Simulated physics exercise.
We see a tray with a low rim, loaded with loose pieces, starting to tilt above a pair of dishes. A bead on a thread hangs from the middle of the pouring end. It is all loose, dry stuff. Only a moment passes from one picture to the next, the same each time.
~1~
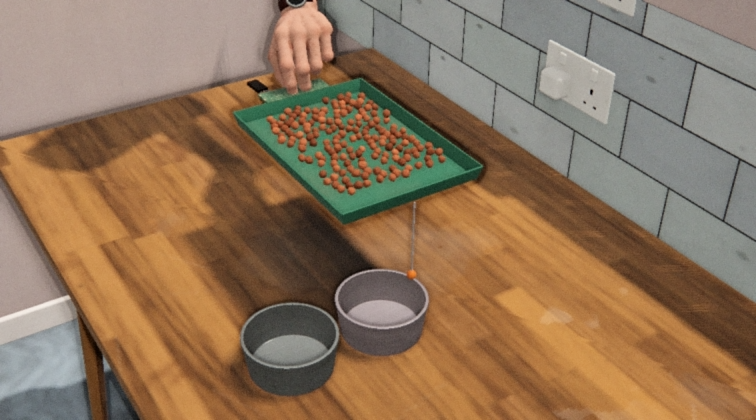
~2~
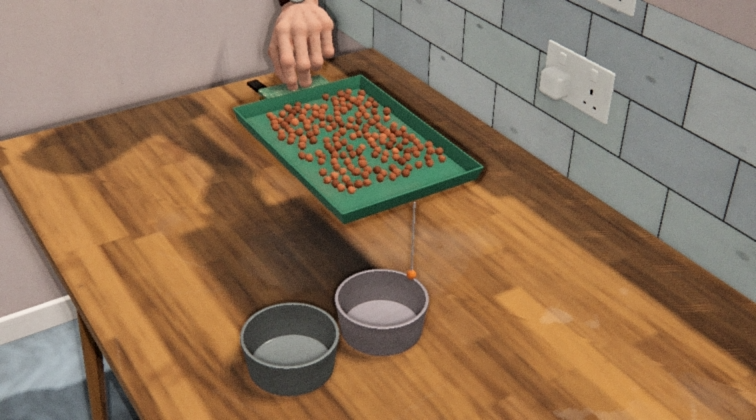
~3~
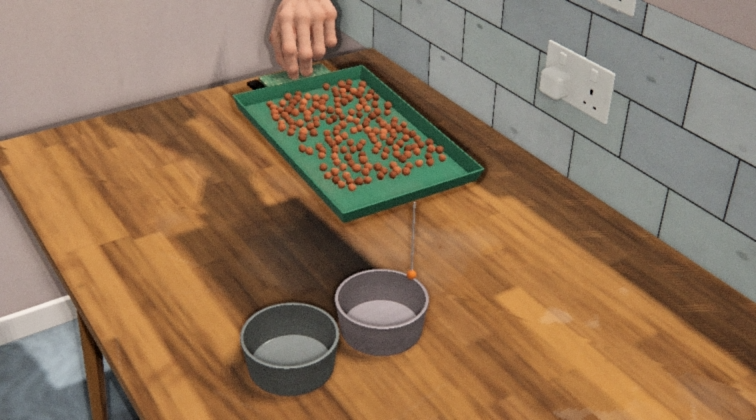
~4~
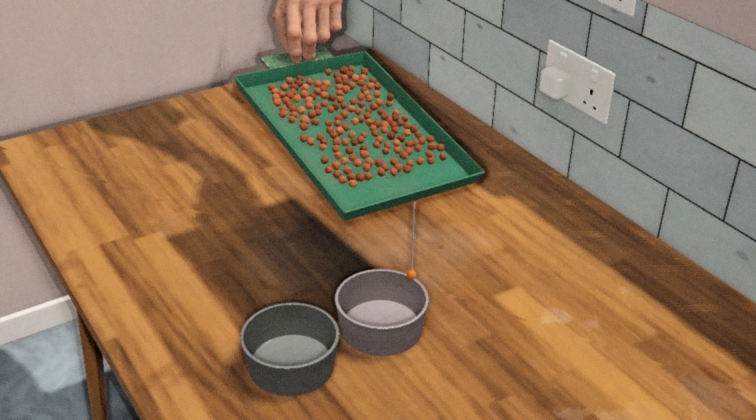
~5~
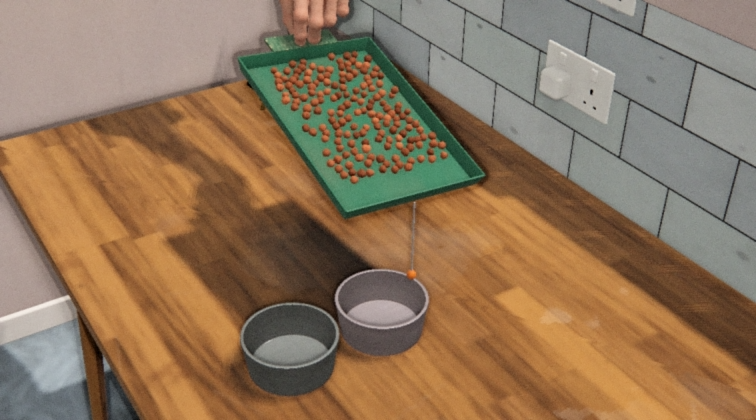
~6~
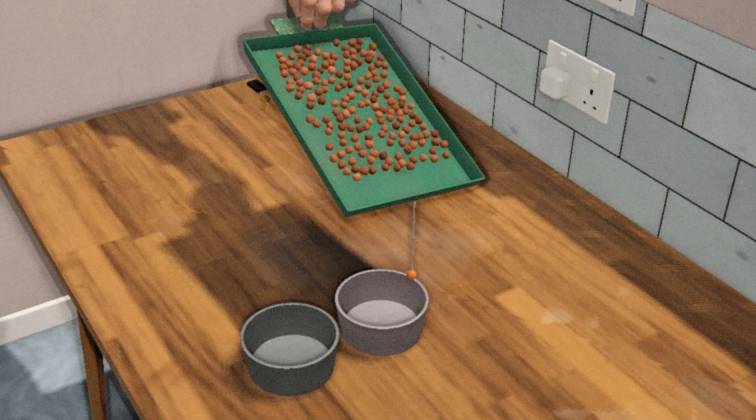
A hand raises the back of a green tray of small brown balls above two bowls.
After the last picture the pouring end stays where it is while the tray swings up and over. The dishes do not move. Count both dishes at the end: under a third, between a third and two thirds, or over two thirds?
The two hold under a third of the load.
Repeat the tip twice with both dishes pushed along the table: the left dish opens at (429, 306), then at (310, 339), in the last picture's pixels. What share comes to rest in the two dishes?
About 80 and 20 per cent.
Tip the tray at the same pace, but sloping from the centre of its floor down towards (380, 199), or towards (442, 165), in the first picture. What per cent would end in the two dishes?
The first gives 50 %, the second 0 %.
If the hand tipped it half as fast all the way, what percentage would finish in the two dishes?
Close to 0 per cent.
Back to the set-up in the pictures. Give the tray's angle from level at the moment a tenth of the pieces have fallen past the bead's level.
At about 80°.
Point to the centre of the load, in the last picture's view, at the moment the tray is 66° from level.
At about (444, 169).
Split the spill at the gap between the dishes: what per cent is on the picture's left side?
Close to 0 per cent.
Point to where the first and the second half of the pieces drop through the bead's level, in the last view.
The first part at (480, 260); the rest at (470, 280).
Soon, tray tipped steeply; nearly all on the tray; a stray few in the air.
A while on, tray tipped past a quarter turn; about half on the tray; about a third outside both; a small part in the air.
Towards the end, tray tipped past a quarter turn; a stray few in the right dish; nearly all outside both.
Finally, tray tipped past a quarter turn; none in the left dish; a stray few in the right dish; nearly all outside both.
